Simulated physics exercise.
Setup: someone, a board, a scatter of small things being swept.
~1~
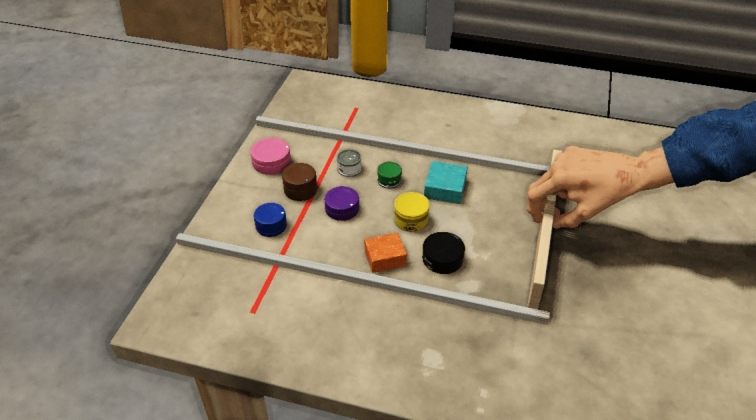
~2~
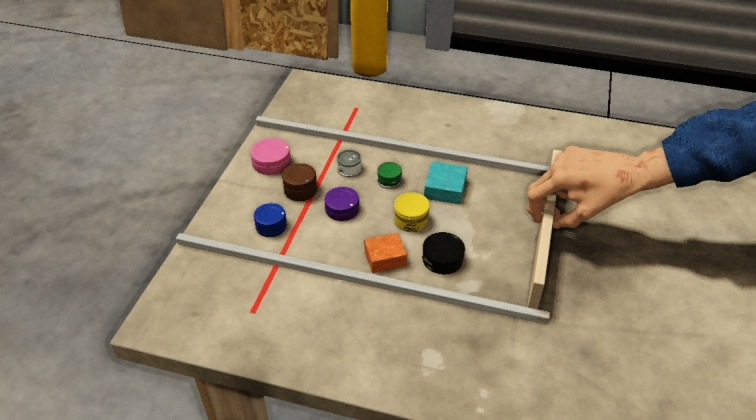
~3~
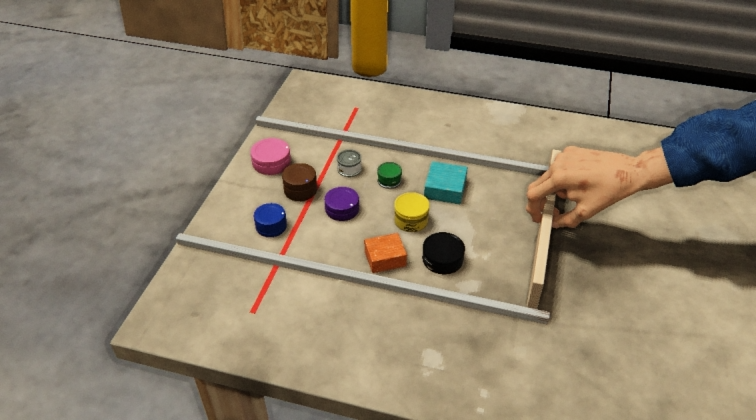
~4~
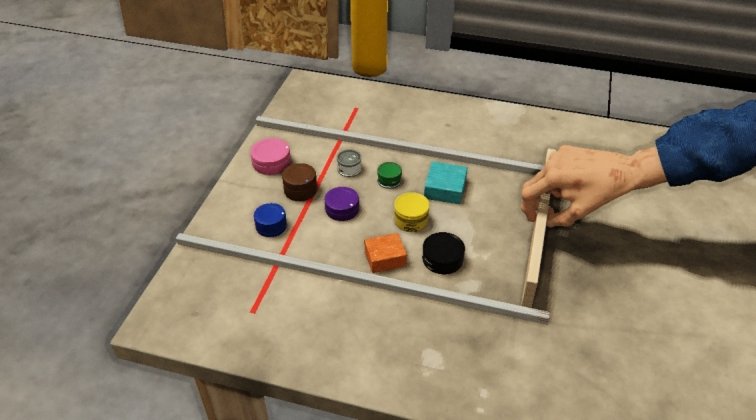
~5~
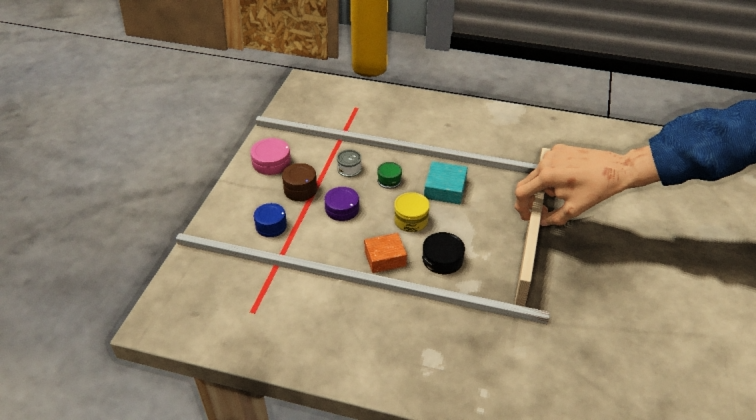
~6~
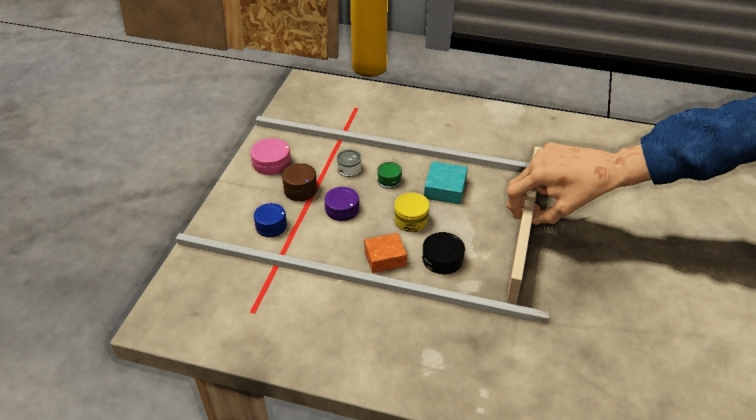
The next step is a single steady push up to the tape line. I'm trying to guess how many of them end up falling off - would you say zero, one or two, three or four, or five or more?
I would say zero.
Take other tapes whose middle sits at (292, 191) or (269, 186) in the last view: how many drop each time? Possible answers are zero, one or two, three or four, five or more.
Lab note - per position, in order: Just one or two; one to two.
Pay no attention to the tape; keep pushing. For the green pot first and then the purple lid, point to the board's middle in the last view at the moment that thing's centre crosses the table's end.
The middle is at (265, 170) when it's the green pot, and at (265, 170) when it's the purple lid.
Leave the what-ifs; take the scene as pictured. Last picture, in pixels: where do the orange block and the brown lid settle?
The orange block at (271, 239), the brown lid at (265, 167).
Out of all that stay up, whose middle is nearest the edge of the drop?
Pink lid.
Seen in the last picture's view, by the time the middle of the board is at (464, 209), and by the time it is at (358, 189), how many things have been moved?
I get 1 at the one place and 8 at the other.
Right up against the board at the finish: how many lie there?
4 of them.
Soon after, none off yet; pink lid at rest near (271, 156); blue lid at rest near (270, 220); brown lid at rest near (300, 182).
At rest, the number that fall off is zero.
